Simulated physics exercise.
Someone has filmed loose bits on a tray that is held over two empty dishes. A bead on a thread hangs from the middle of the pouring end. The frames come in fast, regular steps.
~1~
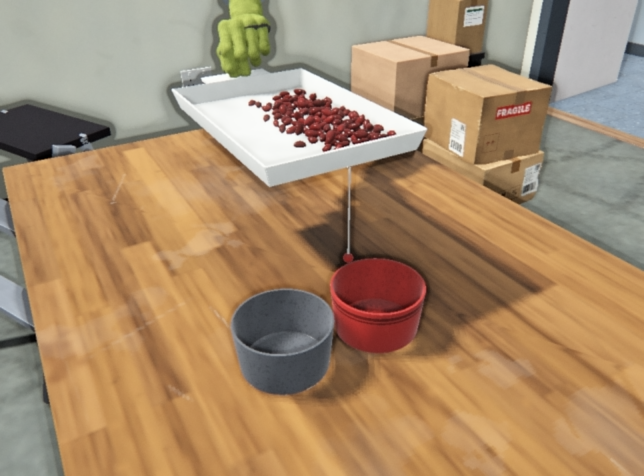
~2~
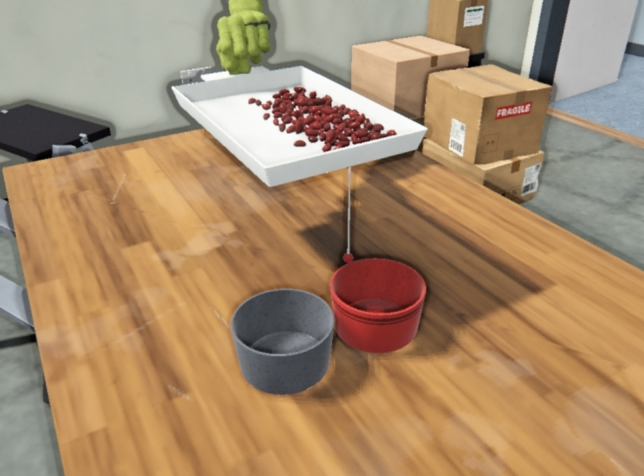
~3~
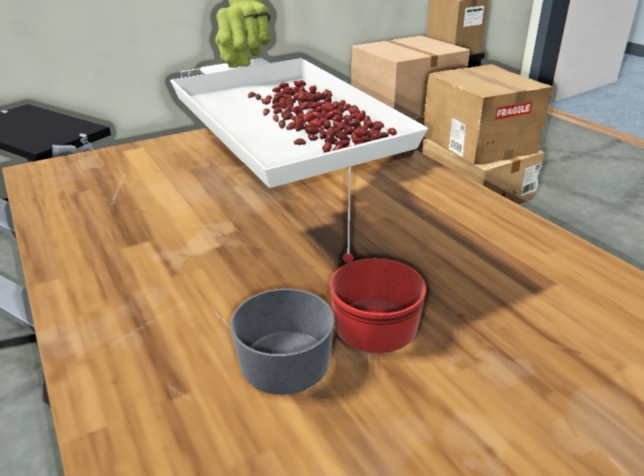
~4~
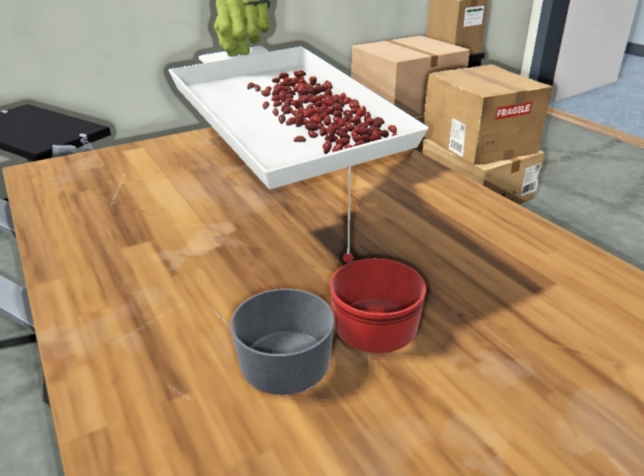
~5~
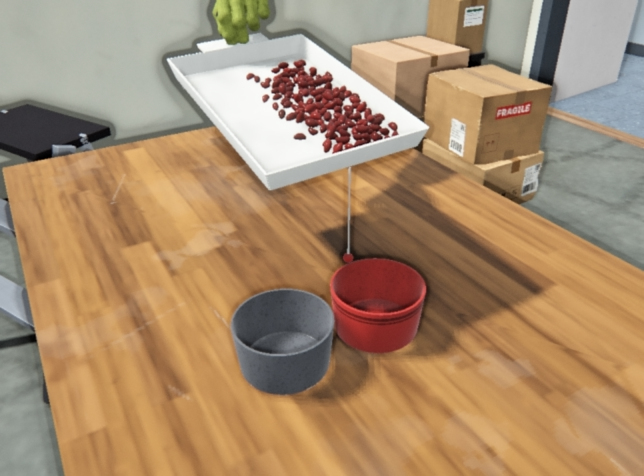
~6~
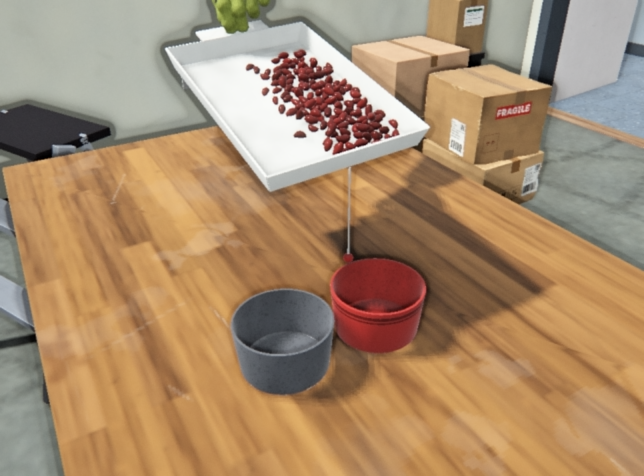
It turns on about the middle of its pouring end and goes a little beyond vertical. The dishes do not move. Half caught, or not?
The two hold more than half of the load.
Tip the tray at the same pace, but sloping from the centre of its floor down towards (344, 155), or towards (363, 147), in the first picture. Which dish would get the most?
At the first place right, at the second the right-hand dish.
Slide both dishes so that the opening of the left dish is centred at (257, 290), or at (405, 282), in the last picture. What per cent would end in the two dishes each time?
In turn 20 and 10 in a hundred.
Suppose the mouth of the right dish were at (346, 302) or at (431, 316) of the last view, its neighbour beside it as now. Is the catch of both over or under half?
First over half, then below a half.
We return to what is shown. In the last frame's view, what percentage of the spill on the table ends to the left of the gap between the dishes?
Near 20 %.
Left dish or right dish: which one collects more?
Fuller: Left.
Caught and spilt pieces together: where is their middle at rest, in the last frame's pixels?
At about (308, 355).
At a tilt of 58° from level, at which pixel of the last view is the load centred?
Around (326, 136).
Just after the last frame, tray tipped steeply; almost all on the tray; just a few in the left dish; just a few in the air.
A moment on, tray tipped right over; roughly a third on the tray; about a tenth in the left dish; about a tenth in the right dish; about a tenth outside both; roughly a third in the air.
Further on, tray tipped past a quarter turn; roughly half in the left dish; roughly a quarter in the right dish; roughly a quarter outside both.
When it is over, tray tipped past a quarter turn; roughly half in the left dish; roughly a quarter in the right dish; roughly a quarter outside both.
